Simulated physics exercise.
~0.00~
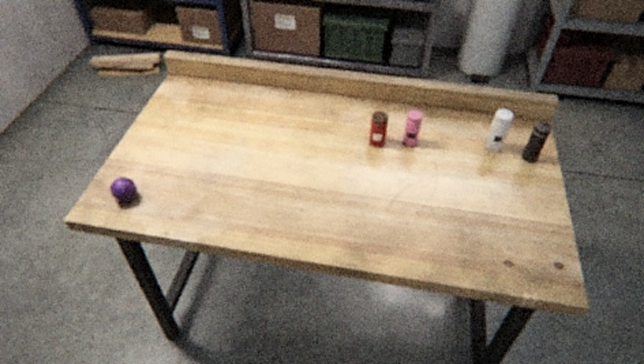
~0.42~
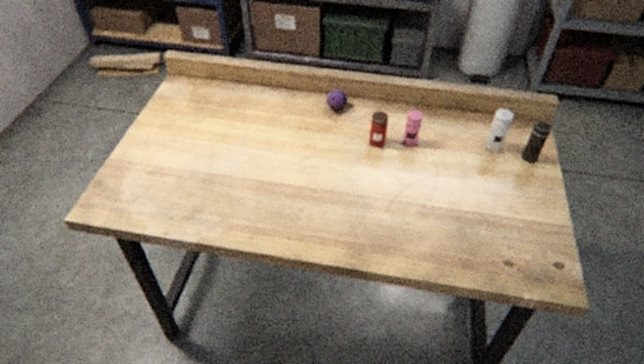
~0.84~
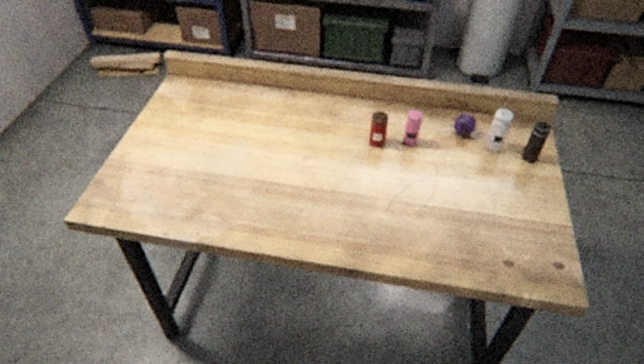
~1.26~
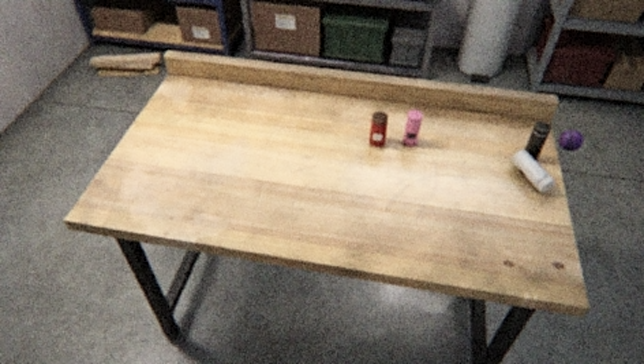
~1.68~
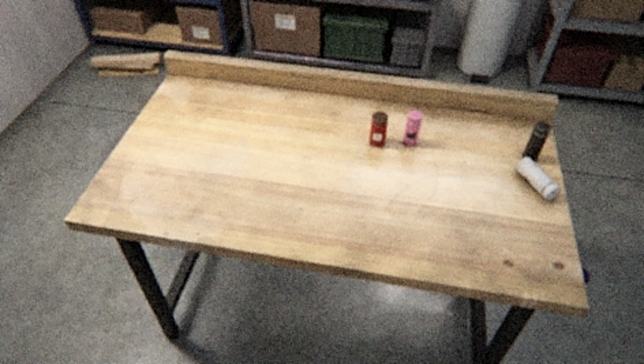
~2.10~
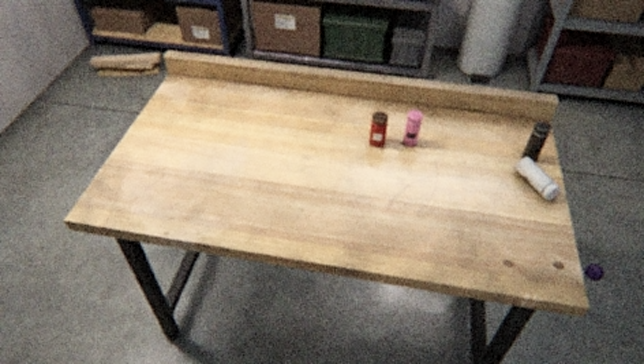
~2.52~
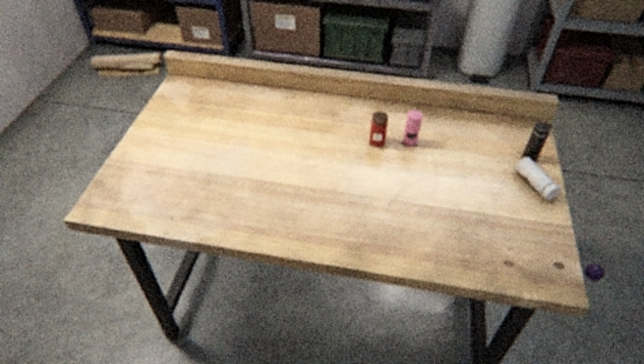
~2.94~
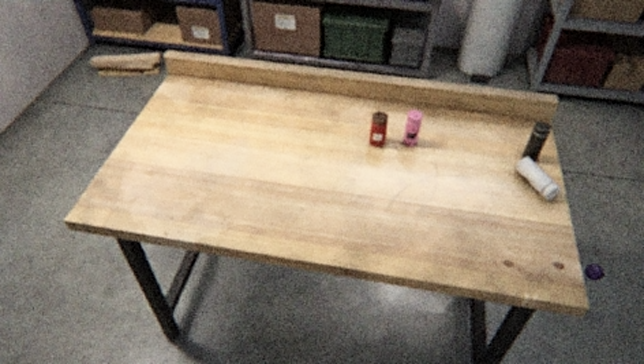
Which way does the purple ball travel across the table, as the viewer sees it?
The purple ball travels to the right, from the left end of the table to beyond its right edge.
